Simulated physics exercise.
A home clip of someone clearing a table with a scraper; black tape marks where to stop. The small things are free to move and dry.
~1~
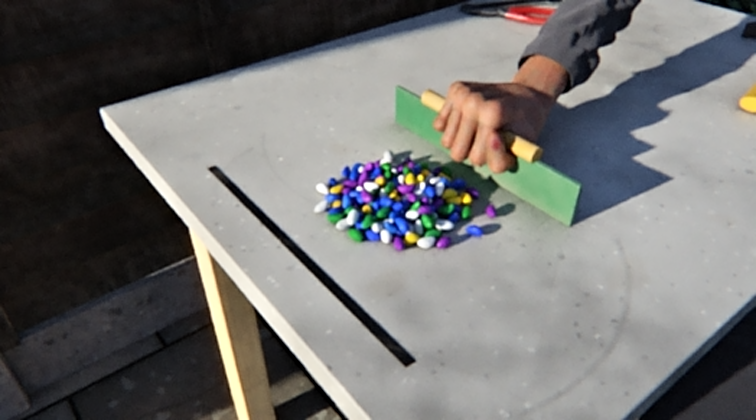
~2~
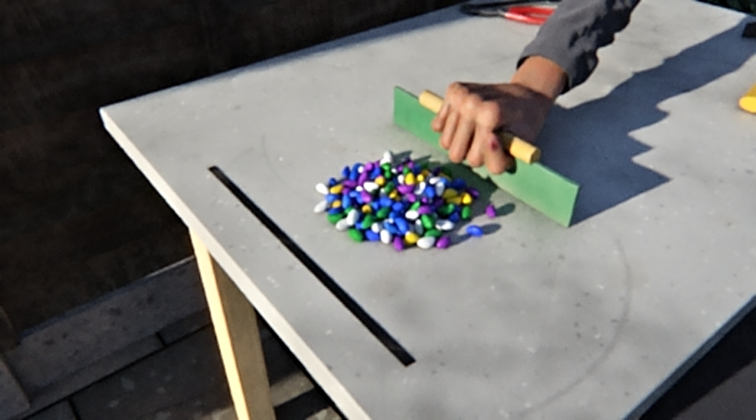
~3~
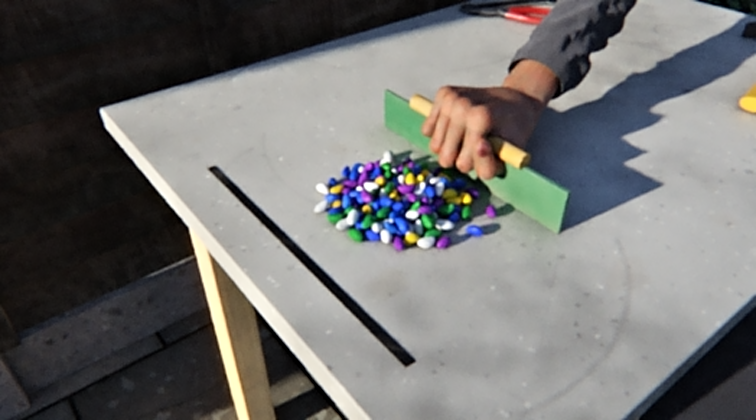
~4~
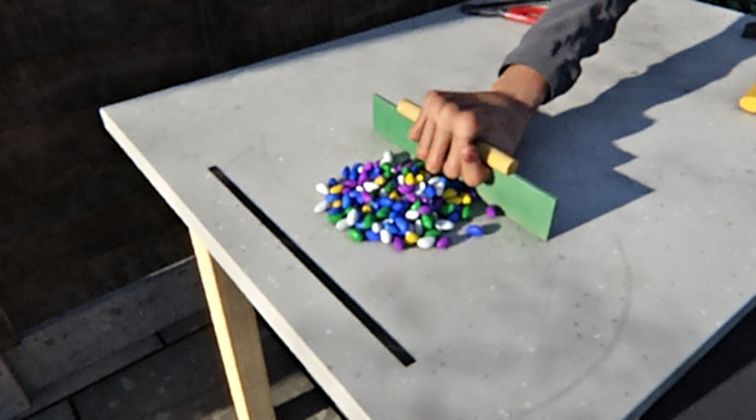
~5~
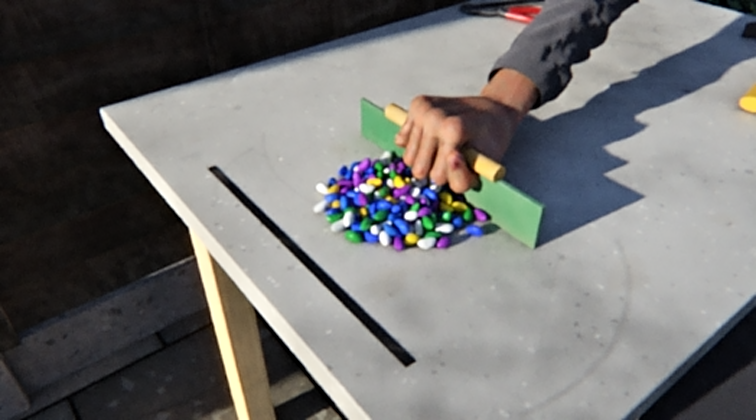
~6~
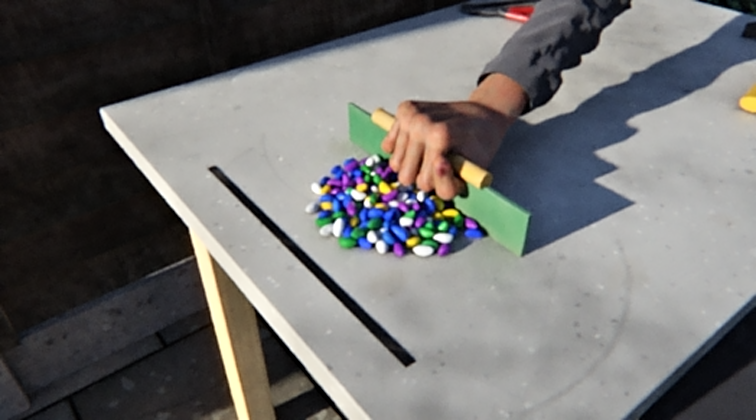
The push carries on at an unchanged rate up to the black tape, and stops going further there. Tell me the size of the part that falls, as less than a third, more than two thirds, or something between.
The part that falls is something between a third and two thirds.
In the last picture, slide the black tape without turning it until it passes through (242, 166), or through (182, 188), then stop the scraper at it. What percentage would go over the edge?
About 20 %, then 100 %.
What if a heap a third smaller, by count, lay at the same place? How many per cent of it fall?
It comes out near 40 per cent of the heap.
Soon after the last picture, scraper still moving, near (360, 181); heap all on the table, its front near (264, 259).
A little later, scraper stopped at the black tape; heap about a third over the edge.
Later still, scraper stopped at the black tape; heap about half over the edge.
At rest, scraper stopped at the black tape; heap about half over the edge.
